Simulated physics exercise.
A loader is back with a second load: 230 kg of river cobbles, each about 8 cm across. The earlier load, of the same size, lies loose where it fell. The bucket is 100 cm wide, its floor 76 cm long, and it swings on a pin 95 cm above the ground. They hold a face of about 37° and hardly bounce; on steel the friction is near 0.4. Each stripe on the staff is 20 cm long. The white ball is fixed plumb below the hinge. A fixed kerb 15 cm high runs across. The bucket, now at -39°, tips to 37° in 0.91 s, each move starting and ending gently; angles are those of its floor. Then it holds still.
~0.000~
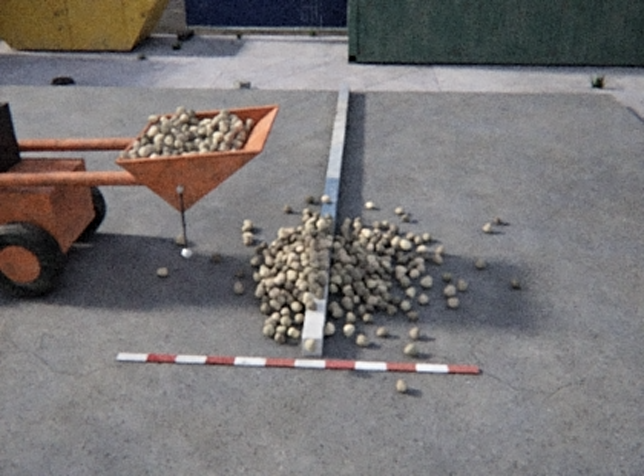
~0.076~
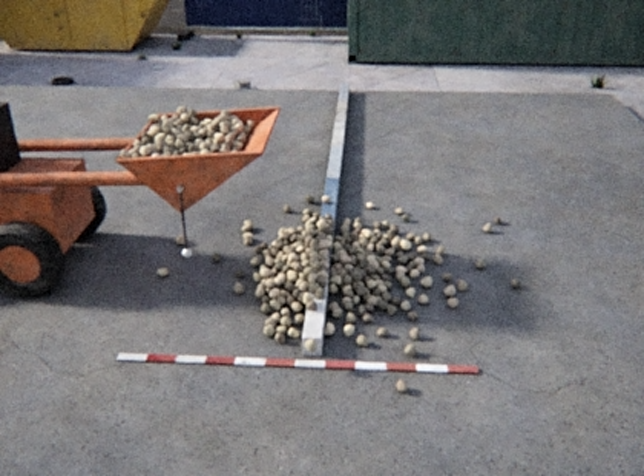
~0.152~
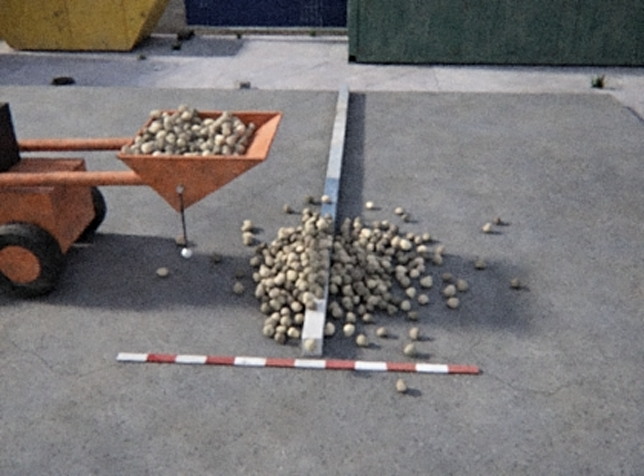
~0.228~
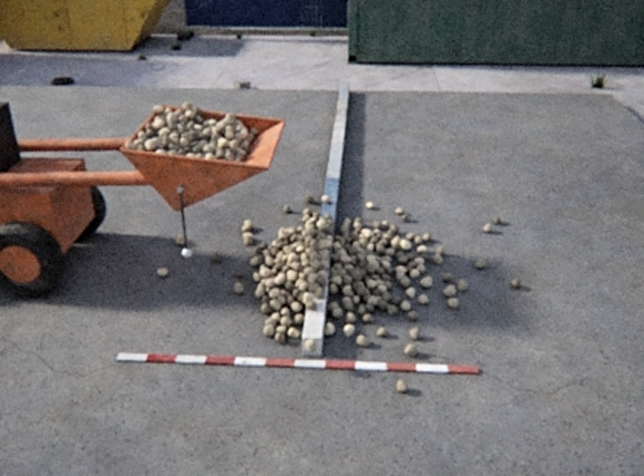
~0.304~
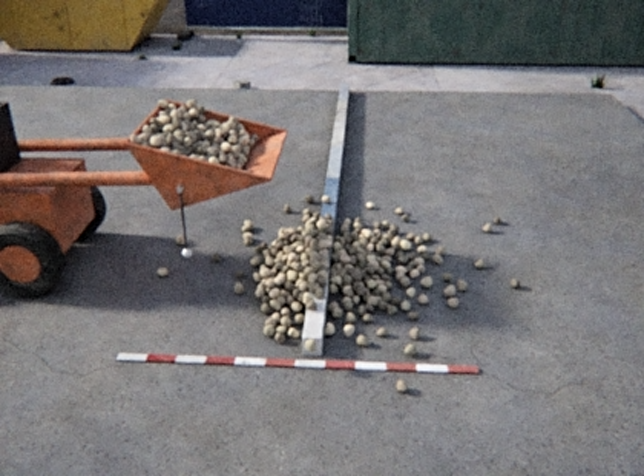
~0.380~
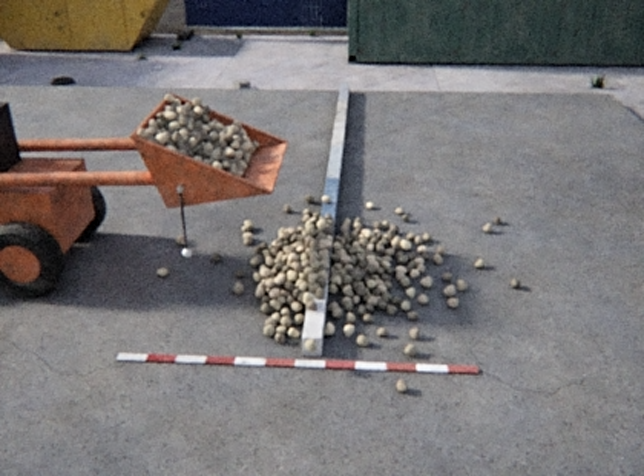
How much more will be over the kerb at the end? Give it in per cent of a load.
Some 15 per cent is added.
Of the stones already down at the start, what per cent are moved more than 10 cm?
About 5 per cent.
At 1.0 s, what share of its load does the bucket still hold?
About 75 per cent.
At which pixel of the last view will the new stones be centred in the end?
Their middle is at about (289, 256).
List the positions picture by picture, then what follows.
The bucket is at -39°, its lip at (261, 151); the top of the load is at (212, 120). The earlier load is highest near (316, 256), 21 cm above ground level, 54 % on this side of the kerb, 46 % over the kerb, in the first picture.
The bucket is at -37°, its lip at (262, 153); the top of the load is at (196, 120); the stones move at 0.1 m/s on average, in the second picture.
Lip at (265, 159), floor tilted -33°, highest stones at (184, 120); the stones move at 0.2 m/s on average, in the third picture.
Lip at (268, 168), floor tilted -27°, highest stones at (170, 118); the stones move at 0.3 m/s on average, in the fourth picture.
The bucket is at -19°, its lip at (271, 180); the top of the load is at (170, 113); the stones move at 0.4 m/s on average, in the fifth picture.
Lip at (272, 193), floor tilted -10°, highest stones at (174, 108); the stones move at 0.4 m/s on average, in the sixth picture.
After 0.7 s the floor is at 25°; in per cent of one load, 100 in the bucket, 54 on this side of the kerb, 46 over the kerb; the foremost stones are at (476, 267).
After 1.0 s the floor is at 37°; in per cent of one load, 74 in the bucket, 80 on this side of the kerb, 46 over the kerb; the foremost stones are at (476, 267).
After 1.4 s the floor is at 37°; in per cent of one load, 16 in the bucket, 135 on this side of the kerb, 50 over the kerb; the foremost stones are at (476, 267).
After 3.8 s the floor is at 37°; in per cent of one load, 0 in the bucket, 139 on this side of the kerb, 61 over the kerb; the foremost stones are at (476, 267). Net gain over the kerb, 15.
